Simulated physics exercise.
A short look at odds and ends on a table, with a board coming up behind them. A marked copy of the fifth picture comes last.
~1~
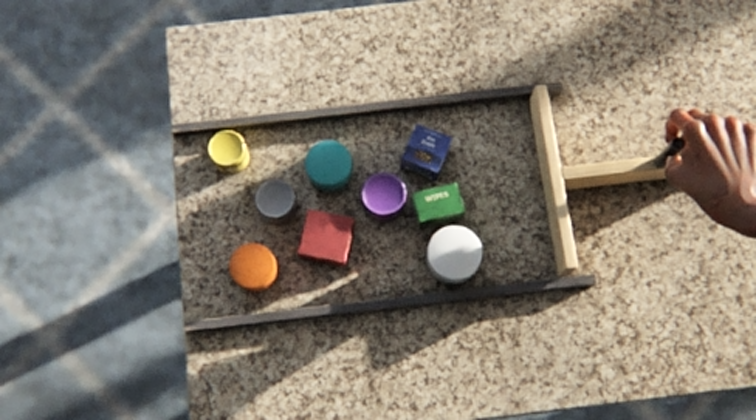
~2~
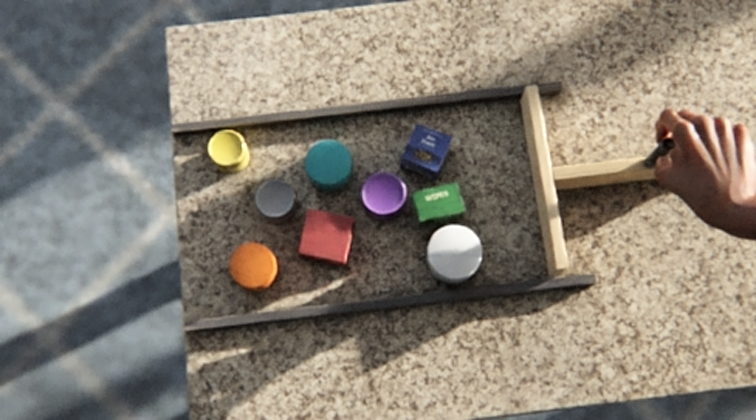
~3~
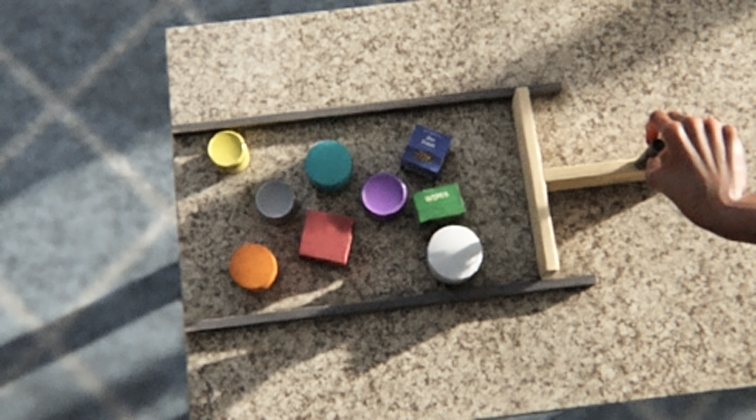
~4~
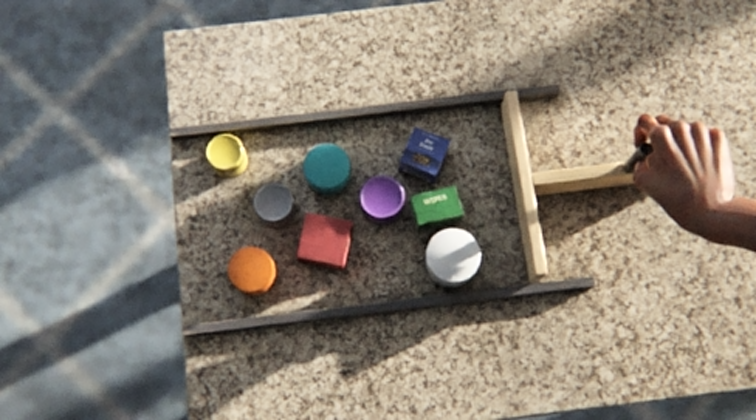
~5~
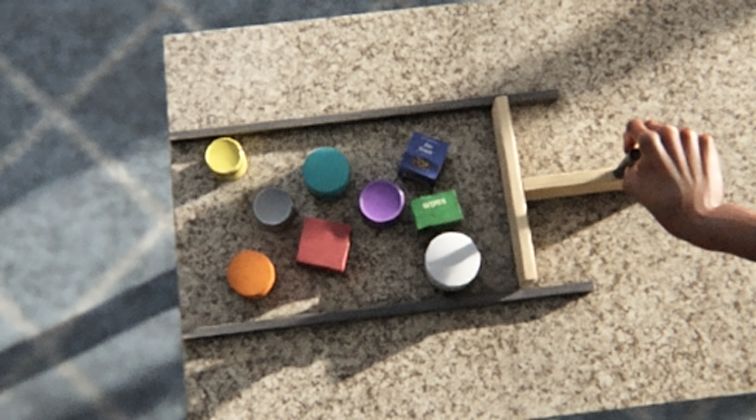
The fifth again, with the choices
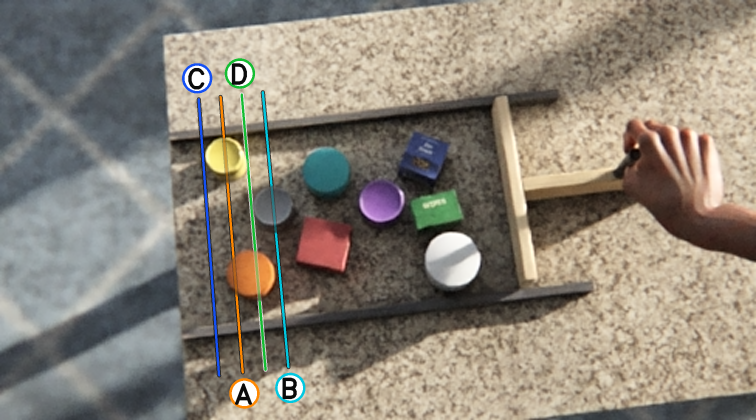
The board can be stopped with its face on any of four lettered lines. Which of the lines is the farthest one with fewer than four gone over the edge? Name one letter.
D.
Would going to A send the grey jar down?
By then, yes.
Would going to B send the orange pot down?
Yes.
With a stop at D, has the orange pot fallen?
Yes.
On the marked copy, A at (231, 229); B at (275, 224); C at (208, 232); D at (253, 227).
With D. Early on, board (422, 196); turquoise pot (323, 171); white pot (397, 269).
Further on, board (327, 207); orange pot (204, 277); grey jar (214, 209).
At the end, board (253, 216); grey jar over the edge; orange pot over the edge; two fallen.
As for the rest, A drops six; B is within the limit but short; C drops six.
